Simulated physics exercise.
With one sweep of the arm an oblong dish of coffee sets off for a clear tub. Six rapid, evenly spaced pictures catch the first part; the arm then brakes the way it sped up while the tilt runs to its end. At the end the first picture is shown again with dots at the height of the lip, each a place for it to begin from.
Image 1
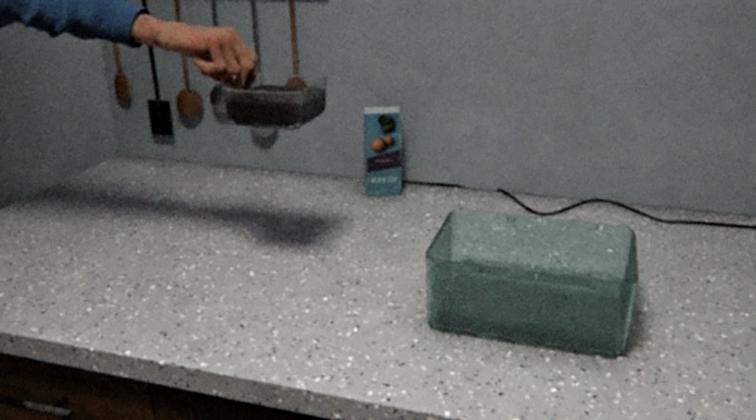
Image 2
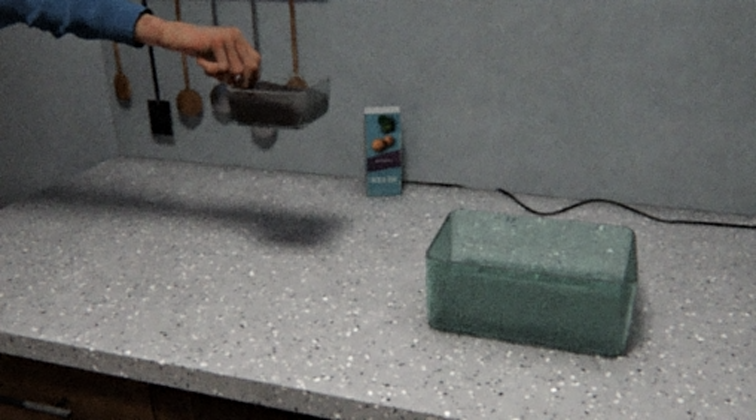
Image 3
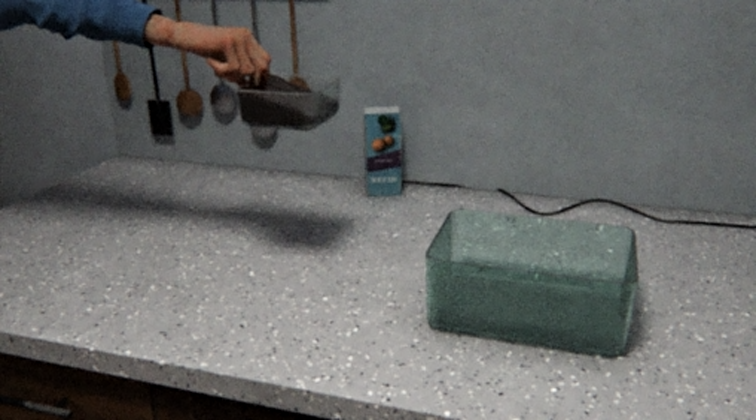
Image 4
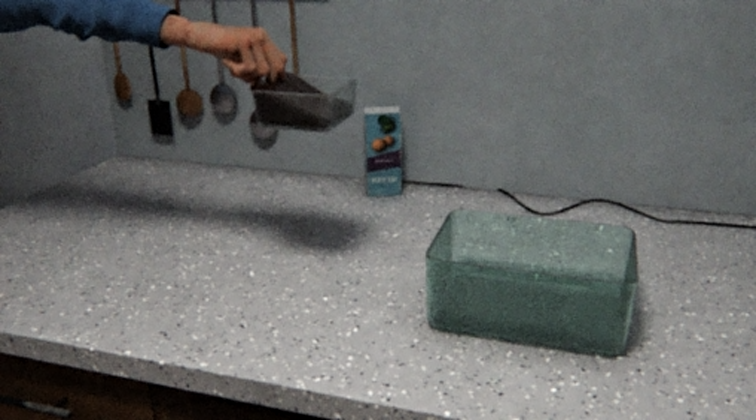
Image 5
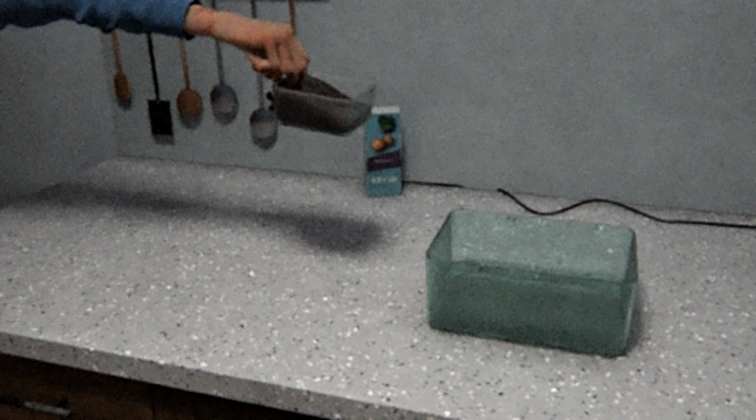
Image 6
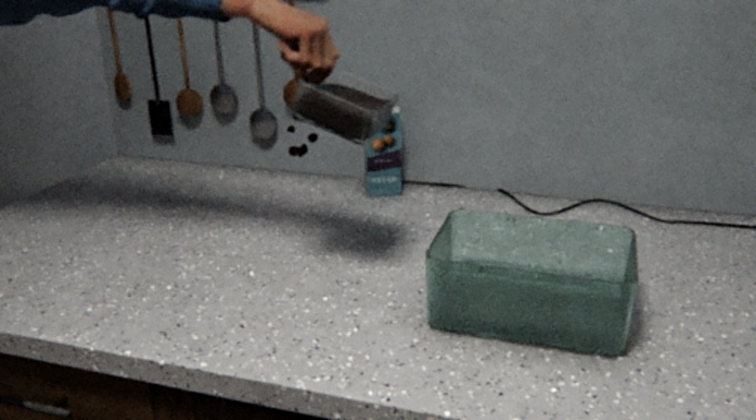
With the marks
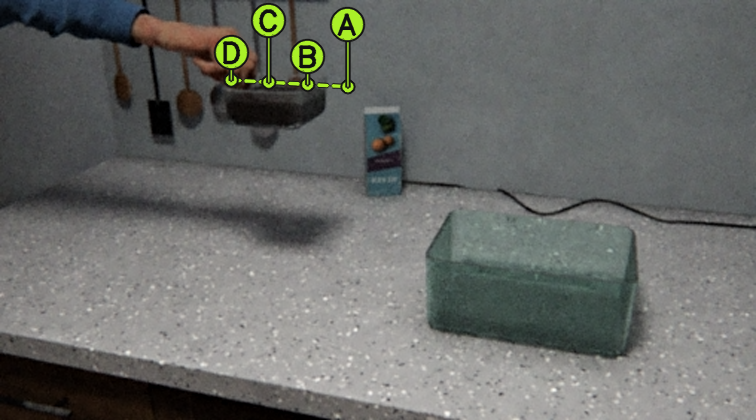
The clip opens with a hand holding a clear oblong dish of dark coffee above a speckled counter, left of an empty-looking greenish tub. The arm carries the dish rightward, and coffee slips over its trailing left edge. The dish then tilts down to the right as dark bits drop behind it.
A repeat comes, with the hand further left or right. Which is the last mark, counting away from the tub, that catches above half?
I would pick dot C.
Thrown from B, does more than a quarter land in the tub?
Yes, it does.
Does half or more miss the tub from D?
Yes.
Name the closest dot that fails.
The answer is D.
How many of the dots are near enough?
Three of the four.
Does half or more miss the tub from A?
No, not at all.
On the marked copy, A at (347, 86); B at (307, 84); C at (268, 82); D at (231, 80).
With A, about 80 % lands in the tub, 5 % falls short and 14 % goes beside or beyond.
With B, about 83 % lands in the tub, 11 % falls short and 6 % goes beside or beyond.
With C, about 68 % lands in the tub, 27 % falls short and 4 % goes beside or beyond.
With D, about 14 % lands in the tub, 82 % falls short and 4 % goes beside or beyond.
